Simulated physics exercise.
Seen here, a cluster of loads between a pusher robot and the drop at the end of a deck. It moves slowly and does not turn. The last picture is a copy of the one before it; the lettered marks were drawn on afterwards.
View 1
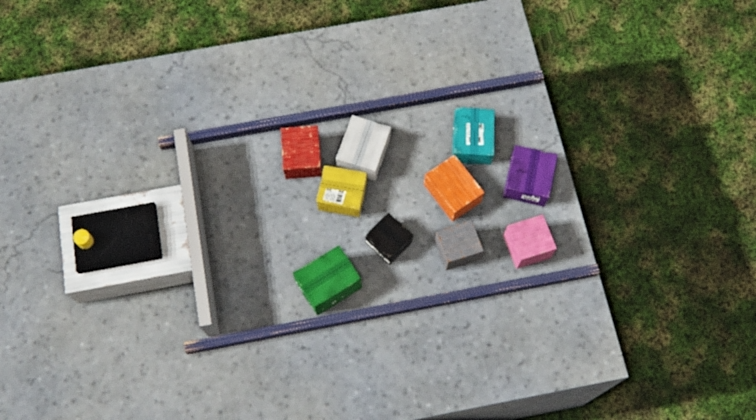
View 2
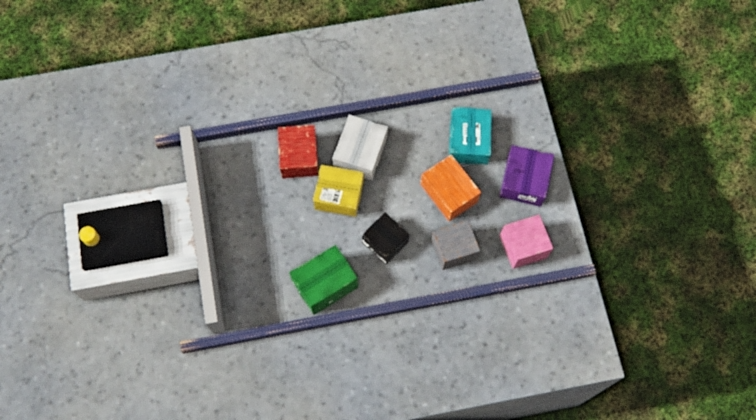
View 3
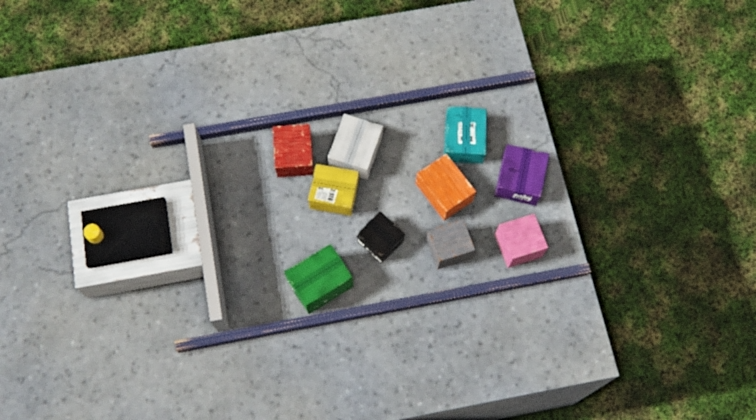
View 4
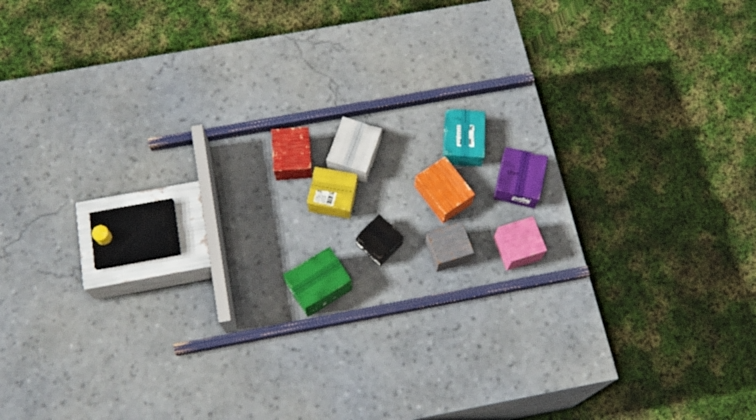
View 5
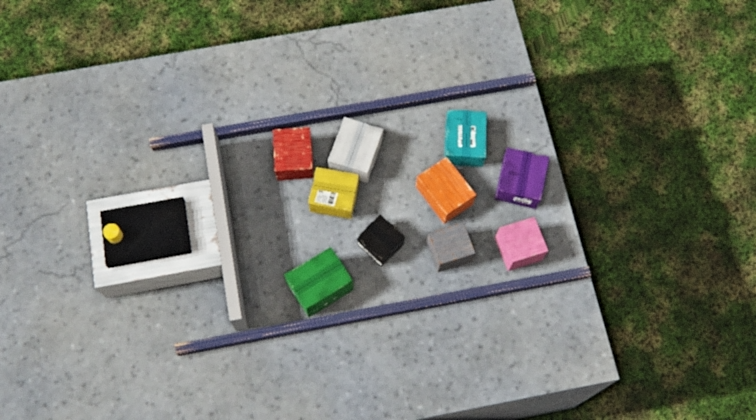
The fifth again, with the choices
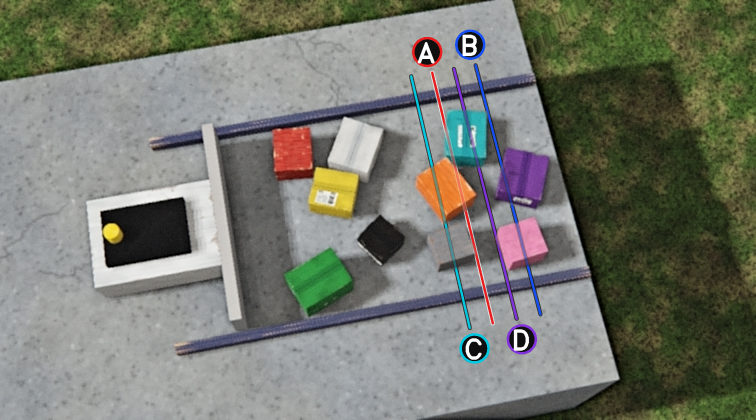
A grey concrete deck with grass beyond its upper and right edges is seen from high above, the view shifting very slightly. Nine blocks lie scattered between two dark blue rails, red, white, yellow and green nearer the left, black and orange in the middle, and teal, purple, grey and pink farther right. A white machine with a black top and yellow knob slides its wide plate slowly rightward, narrowing the gap while the blocks stay put.
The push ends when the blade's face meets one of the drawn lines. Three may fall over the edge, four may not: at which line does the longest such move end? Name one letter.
It can go as far as D.
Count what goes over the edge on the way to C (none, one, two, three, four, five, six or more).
The count is none.
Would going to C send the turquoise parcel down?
By then, no.
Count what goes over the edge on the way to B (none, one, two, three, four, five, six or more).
By then, six or more.
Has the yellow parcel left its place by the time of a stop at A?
Yes.
On the marked copy, A at (461, 192); B at (506, 184); C at (439, 196); D at (484, 188).
Taking D. A third of the way, robot (251, 213); green box (366, 282); red crate (331, 147).
Two thirds of the way, robot (346, 196); purple box (530, 180); pink crate (538, 243).
When it is over, robot (419, 183); pink crate over the edge; turquoise parcel over the edge; three fallen.
As for the rest, A is within the limit but short; B drops six; C is within the limit but short.
